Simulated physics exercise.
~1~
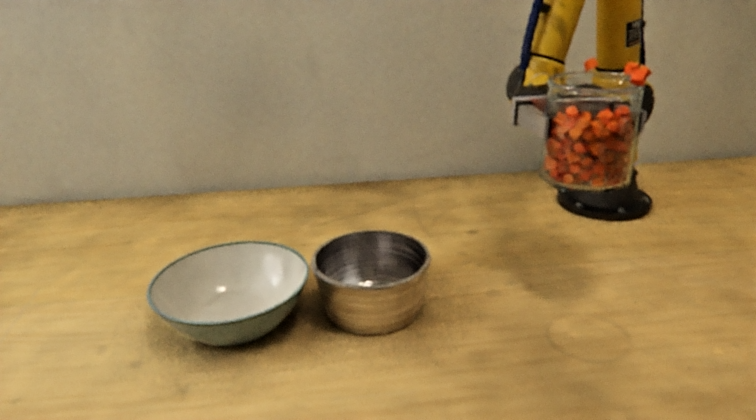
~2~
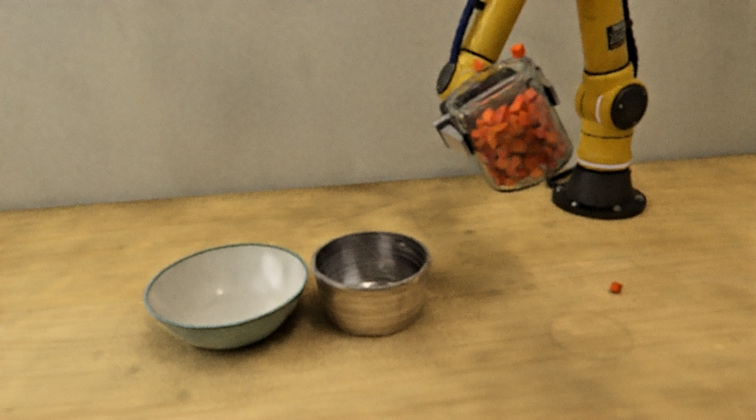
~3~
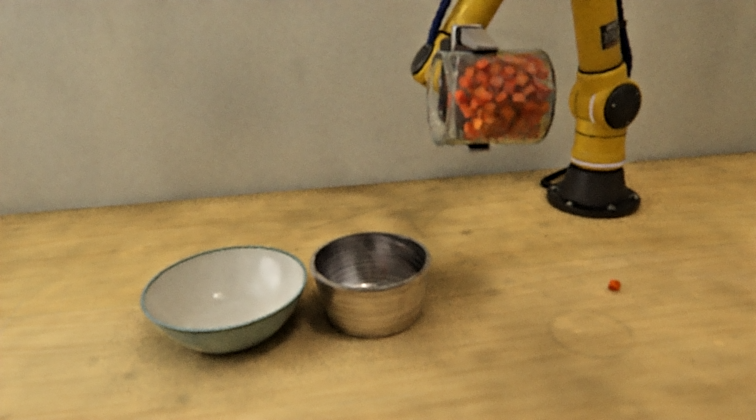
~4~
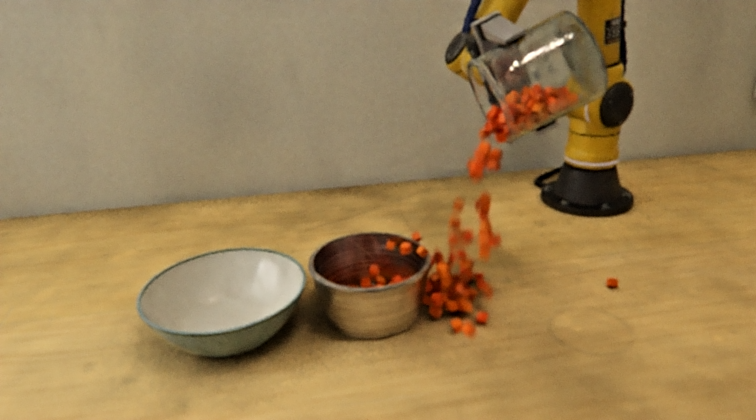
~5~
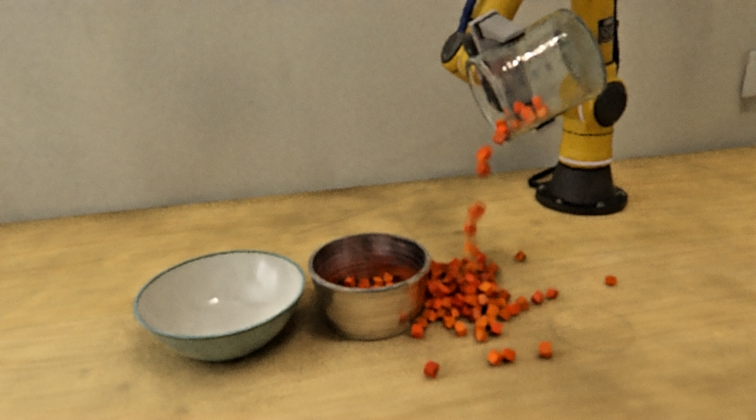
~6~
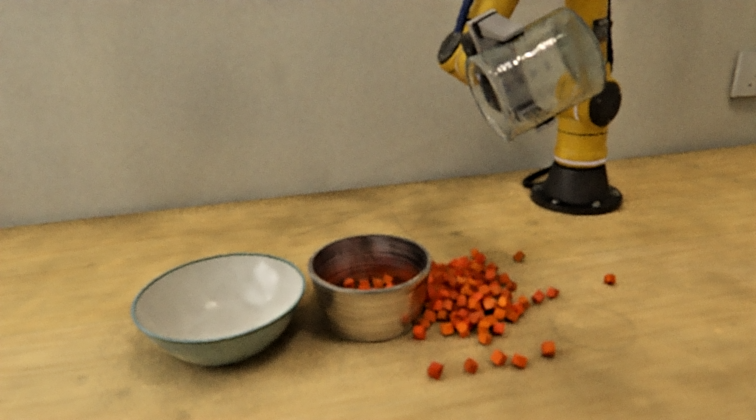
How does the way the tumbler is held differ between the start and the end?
At the start the arm holds the tumbler upright, and by the end it is holding it tipped over on its side.
